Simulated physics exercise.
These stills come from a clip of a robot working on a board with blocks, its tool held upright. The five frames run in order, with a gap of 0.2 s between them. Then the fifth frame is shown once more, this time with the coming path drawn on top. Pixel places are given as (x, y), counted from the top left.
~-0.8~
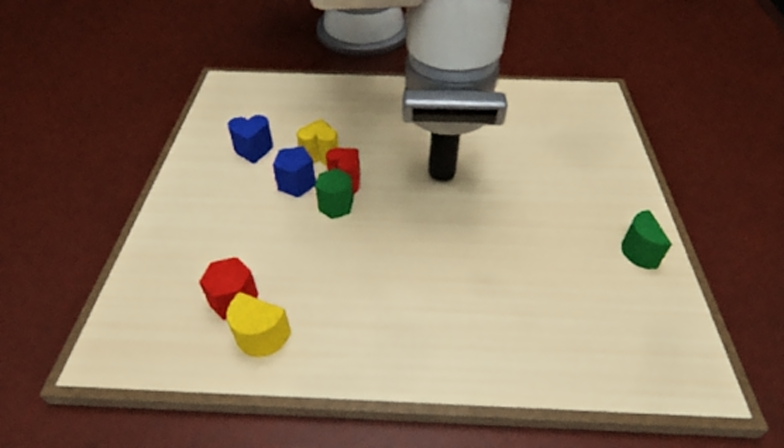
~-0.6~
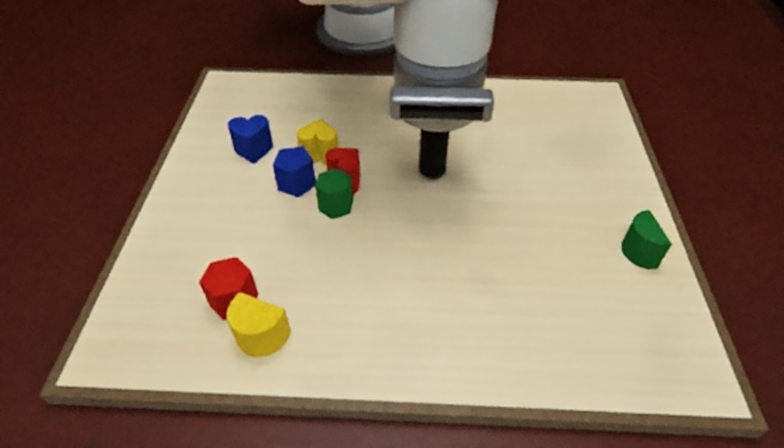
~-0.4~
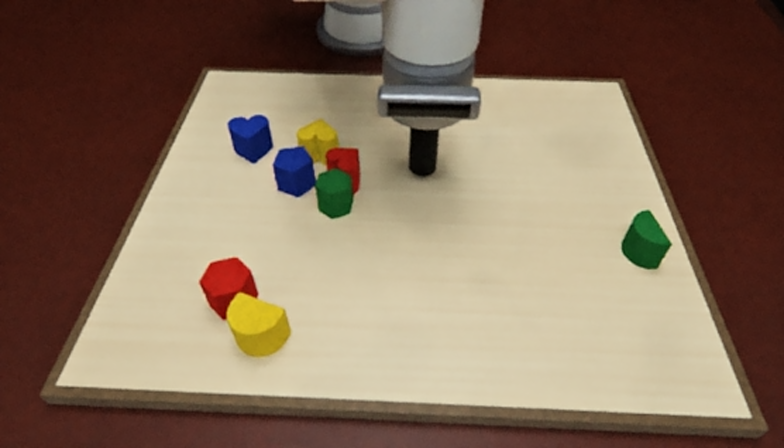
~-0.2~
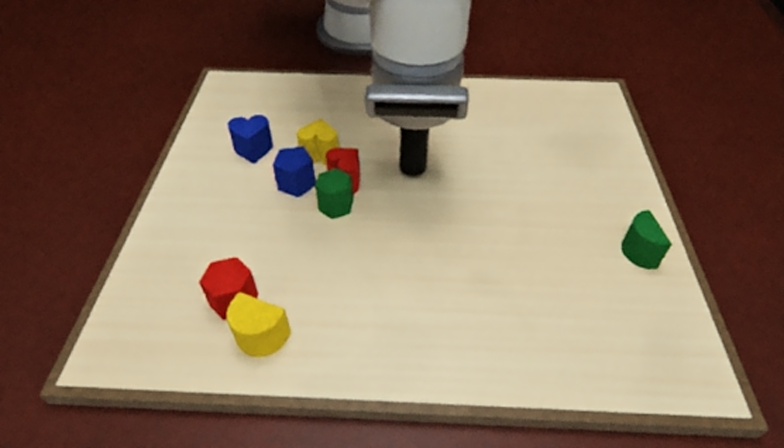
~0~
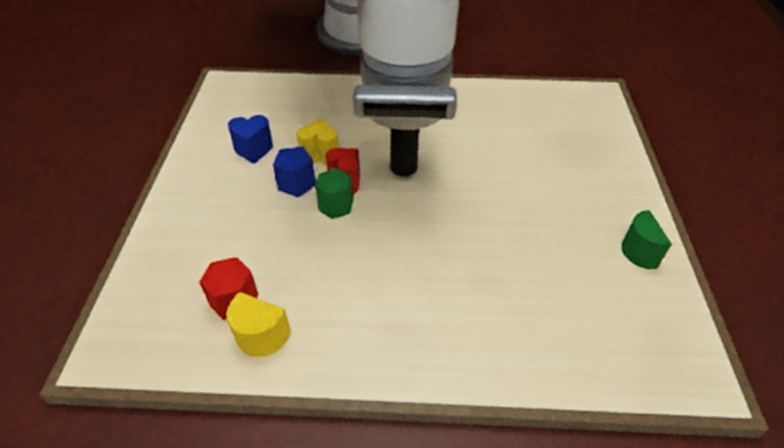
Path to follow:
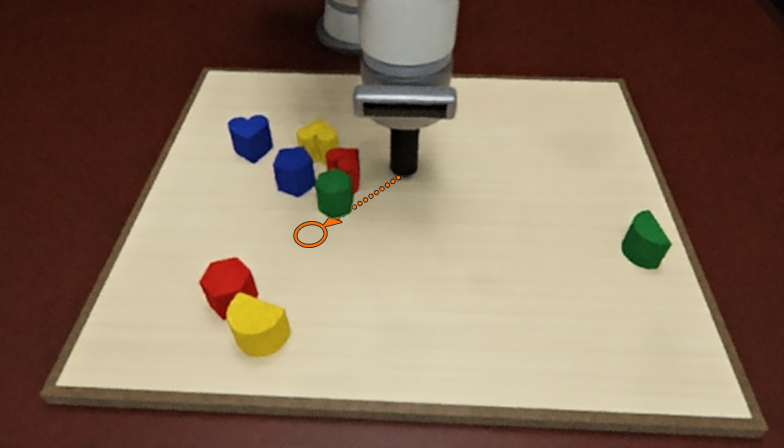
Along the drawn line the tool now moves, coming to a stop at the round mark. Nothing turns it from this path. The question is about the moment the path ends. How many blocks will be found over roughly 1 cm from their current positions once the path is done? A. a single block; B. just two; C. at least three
A (a single block)
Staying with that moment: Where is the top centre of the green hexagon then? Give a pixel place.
The middle of its top is at (289, 190).
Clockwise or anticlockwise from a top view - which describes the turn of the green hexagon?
In a top view, it turns clockwise.
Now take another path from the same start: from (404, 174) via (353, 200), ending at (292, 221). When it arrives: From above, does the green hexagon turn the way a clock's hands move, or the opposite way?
It swings round anticlockwise.
Drawn move, in a line from (404, 174) to (310, 234).
On the path given first. One third of the way, tool at (375, 187); nothing pushed yet.
Two thirds of the way, tool at (343, 207); green hexagon at (307, 187), turned 35° clockwise.
At the end, tool at (309, 228); green hexagon at (289, 190), turned 95° clockwise; red heart still.
